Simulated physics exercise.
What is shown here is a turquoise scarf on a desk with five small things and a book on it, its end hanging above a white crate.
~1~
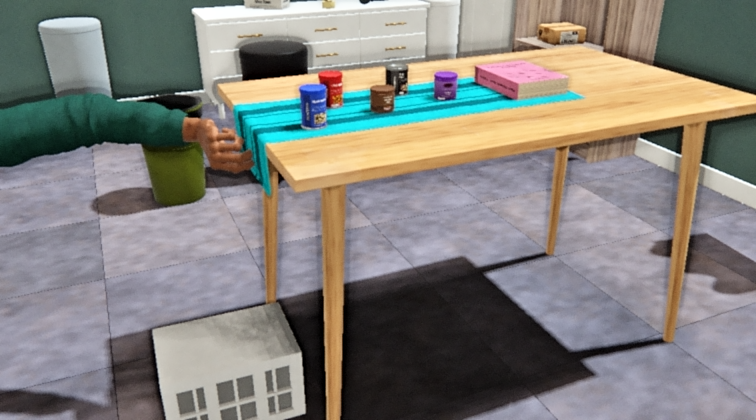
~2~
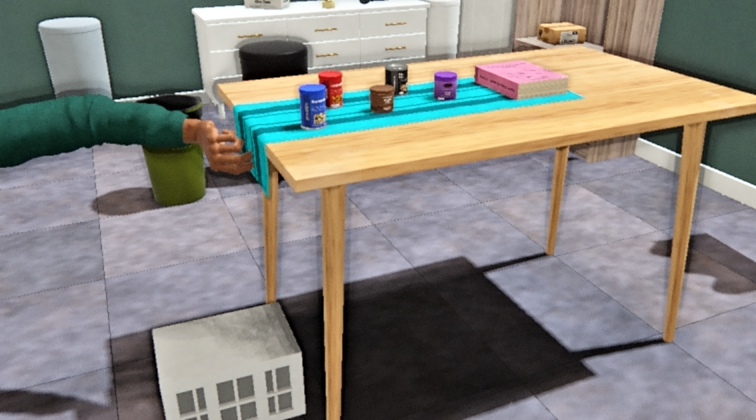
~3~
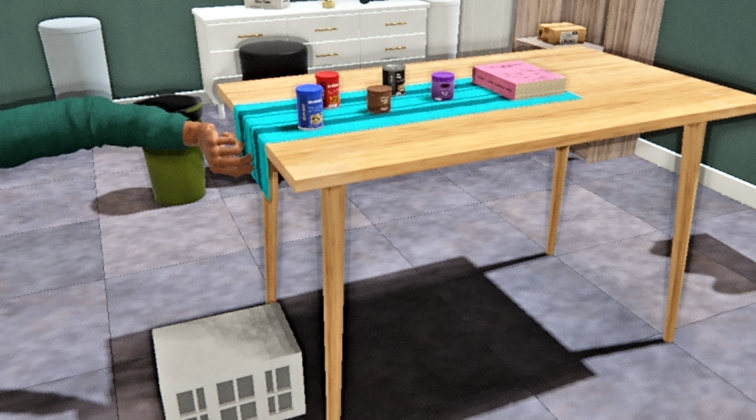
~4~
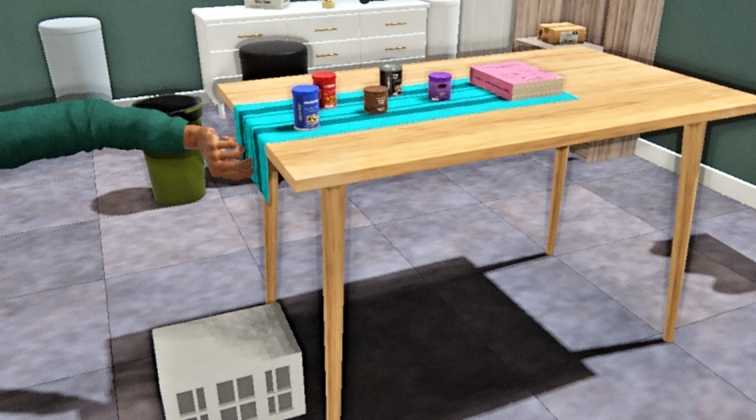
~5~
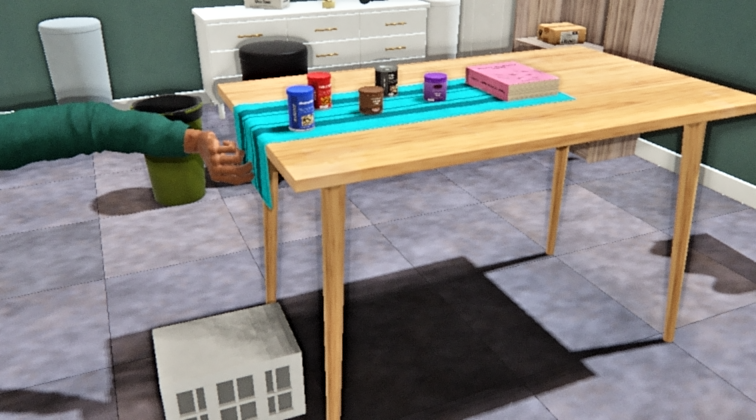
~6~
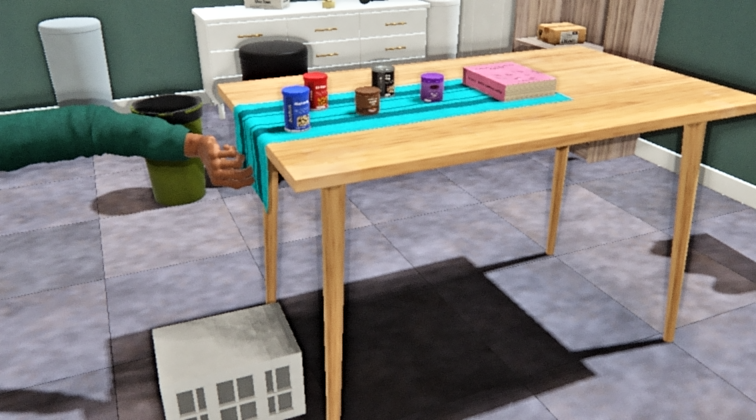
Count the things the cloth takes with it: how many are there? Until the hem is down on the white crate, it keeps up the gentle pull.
Four items leave the top.
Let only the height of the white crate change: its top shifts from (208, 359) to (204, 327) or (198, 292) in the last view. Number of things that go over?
Count: 3, then 2.
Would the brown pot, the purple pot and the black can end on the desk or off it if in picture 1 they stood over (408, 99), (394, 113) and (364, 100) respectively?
The brown pot ends up off the top, the purple pot ends up off the top, the black can ends up off the top.
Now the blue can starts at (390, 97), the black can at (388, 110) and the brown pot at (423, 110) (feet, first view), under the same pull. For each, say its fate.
Final state: The blue can is no longer up, the black can is no longer up, the brown pot is no longer up.
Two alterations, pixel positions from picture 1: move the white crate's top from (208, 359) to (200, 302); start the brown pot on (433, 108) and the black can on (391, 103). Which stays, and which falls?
The brown pot stays put; the black can stays put.
Soon after, hem near (258, 259); blue can gone.
After that, hem near (260, 302); blue can, red can and brown pot gone.
In the end, hem on the crate; blue can, red can, brown pot and black can gone. Over the edge go four.
